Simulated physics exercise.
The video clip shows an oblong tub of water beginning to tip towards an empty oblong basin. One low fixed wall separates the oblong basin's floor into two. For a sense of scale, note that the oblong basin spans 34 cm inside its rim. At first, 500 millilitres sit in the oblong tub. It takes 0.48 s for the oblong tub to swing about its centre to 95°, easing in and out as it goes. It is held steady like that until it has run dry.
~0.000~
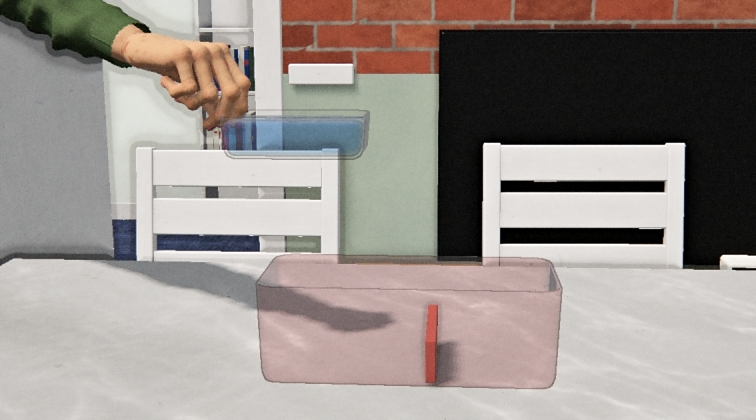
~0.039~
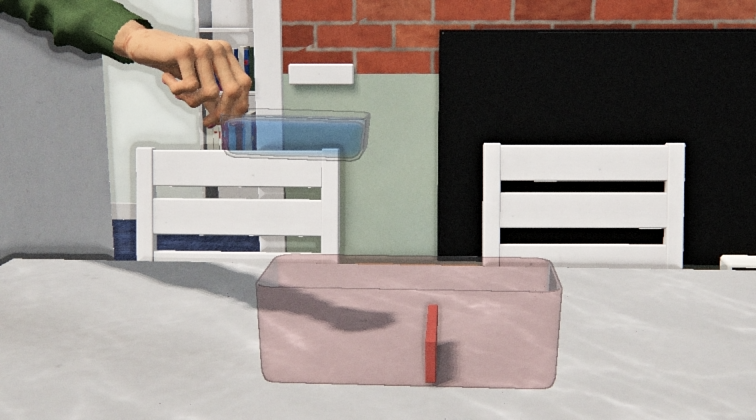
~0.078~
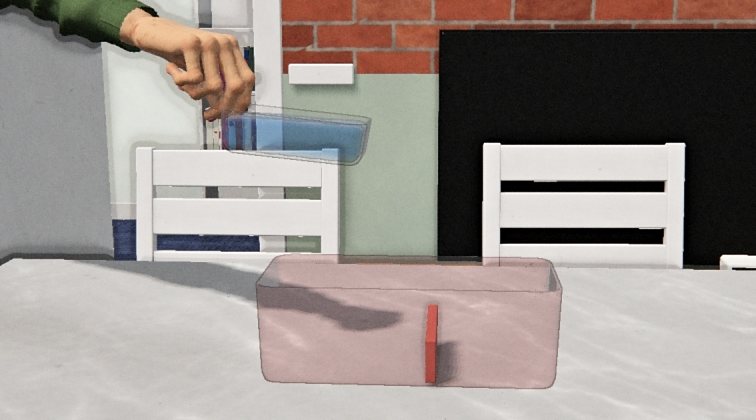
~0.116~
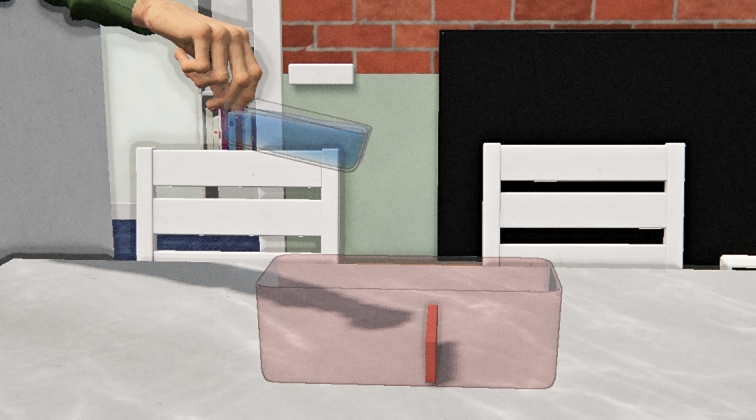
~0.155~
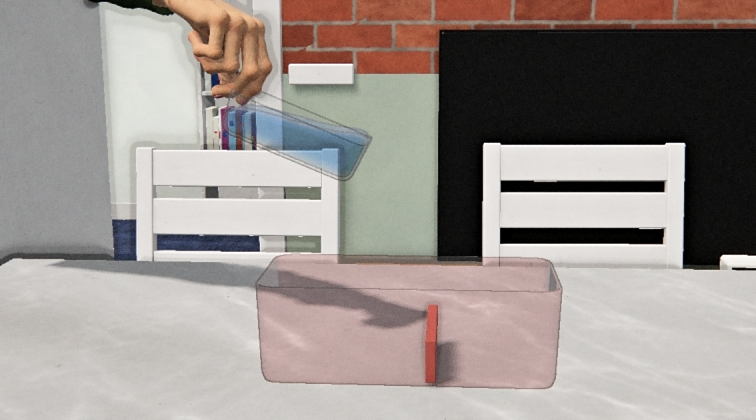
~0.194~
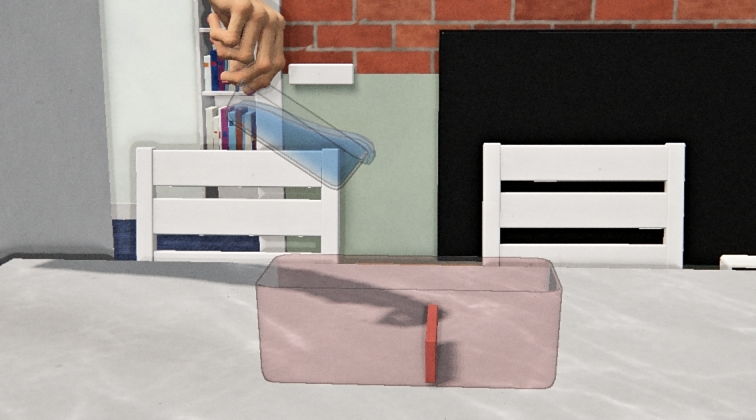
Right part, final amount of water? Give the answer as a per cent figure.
11 per cent.
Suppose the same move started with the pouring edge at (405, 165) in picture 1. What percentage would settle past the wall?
Then I'd expect something near 60 per cent.
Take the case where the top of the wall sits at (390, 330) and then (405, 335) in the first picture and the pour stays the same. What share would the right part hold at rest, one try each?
I'd say 75 percent on the first go, 75 percent on the next.
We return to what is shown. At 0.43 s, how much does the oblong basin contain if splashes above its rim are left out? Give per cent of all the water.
I'd estimate some 44 percent of the liquid.
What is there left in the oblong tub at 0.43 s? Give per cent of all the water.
8 %.
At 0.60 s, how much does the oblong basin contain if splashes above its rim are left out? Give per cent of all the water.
Close to 92 in a hundred.
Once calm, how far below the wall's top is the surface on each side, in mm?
I'd say some 36 mm on the left and some 48 mm on the right.
Then, 0.43 s in, the tilt is 92° and 8 per cent is still to pour, 44 is left of the wall and 1 right of it.
Then, 0.60 s in, the tilt is 95° and 2 per cent is still to pour, 83 is left of the wall and 8 right of it.
Then, 0.78 s in, the tilt is 95° and 1 per cent is still to pour, 77 is left of the wall and 10 right of it.
Then, 0.98 s in, the tilt is 95° and 0 per cent is still to pour, 79 is left of the wall and 11 right of it.
Finally, 79 per cent lies left of the wall, 11 right of it and 10 outside.
